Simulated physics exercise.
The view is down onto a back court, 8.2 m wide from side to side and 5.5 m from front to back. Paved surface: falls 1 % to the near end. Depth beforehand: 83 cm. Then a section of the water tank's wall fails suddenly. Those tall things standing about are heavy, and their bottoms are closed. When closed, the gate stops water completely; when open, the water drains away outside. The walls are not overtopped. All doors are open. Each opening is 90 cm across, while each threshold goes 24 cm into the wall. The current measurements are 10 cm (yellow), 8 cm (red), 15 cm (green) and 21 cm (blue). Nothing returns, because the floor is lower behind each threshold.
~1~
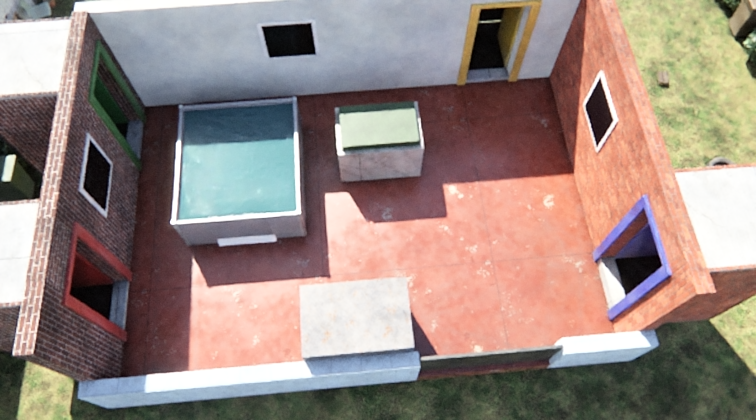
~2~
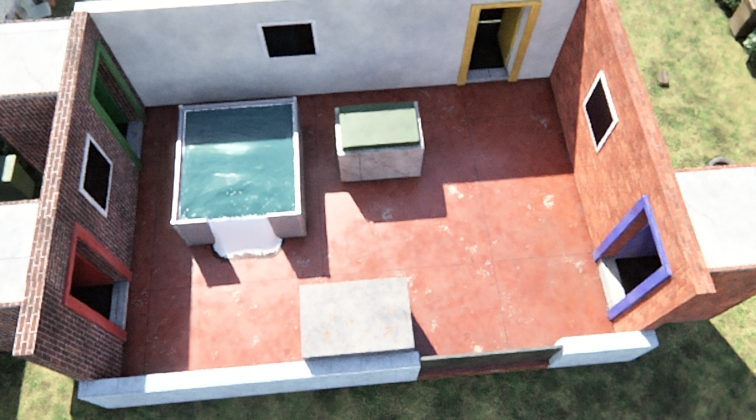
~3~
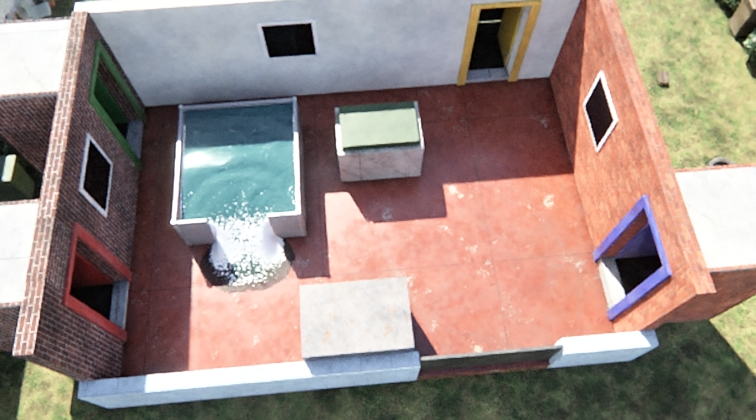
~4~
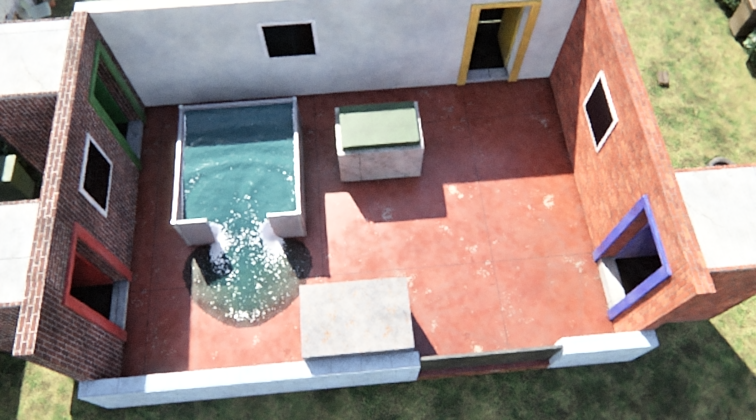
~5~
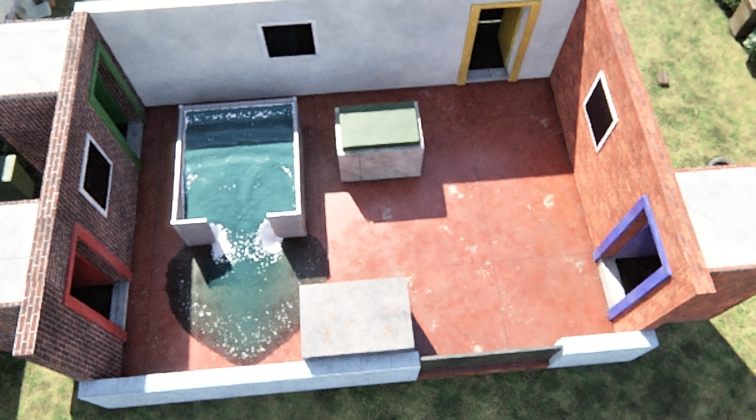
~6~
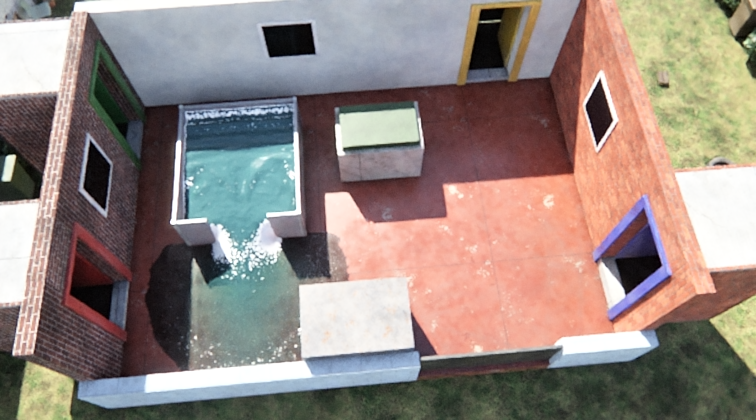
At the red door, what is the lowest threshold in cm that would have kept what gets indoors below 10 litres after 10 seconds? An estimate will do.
Somewhere near 26 cm.
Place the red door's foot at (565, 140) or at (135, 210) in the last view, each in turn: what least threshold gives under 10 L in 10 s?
Minimums: Roughly 11.5 cm and 11.5 cm.
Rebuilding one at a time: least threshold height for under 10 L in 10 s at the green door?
For the green door, about 21 cm.
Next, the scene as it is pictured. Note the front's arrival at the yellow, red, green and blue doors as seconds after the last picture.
Yellow = 6.5 s, red = 0.2 s, green = 2.6 s, blue = 2.6 s.
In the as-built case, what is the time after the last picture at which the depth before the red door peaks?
Near 4.0 seconds.
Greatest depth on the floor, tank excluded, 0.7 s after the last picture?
57 cm.
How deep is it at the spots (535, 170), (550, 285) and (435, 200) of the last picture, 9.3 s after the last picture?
In that order: 8, 5 and 4 cm.
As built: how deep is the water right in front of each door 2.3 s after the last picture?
Door by door in centimetres - yellow 0, red 21, green 0, blue 0.
Then, 0.7 s after the last picture water covers 20 % of the floor, deepest (57 cm) near (299, 372); 6 cm at the red door, 0 litres in over its 8 cm threshold.
Then, 2.3 s after the last picture water covers 40 % of the floor, deepest (46 cm) near (121, 388); 21 cm at the red door, 32 litres in over its 8 cm threshold.
Then, 9.3 s after the last picture water covers 100 % of the floor, deepest (19 cm) near (141, 281); 14 cm at the red door, 391 litres in over its 8 cm threshold.
At the red door as built, the water peaked near 22 cm, 3.9 s after the last picture.
With a threshold of 23 cm, 24 litres would have come in within the 10 s; with 31.5 cm, 1 litre. So under 10 litres takes about 26 cm.
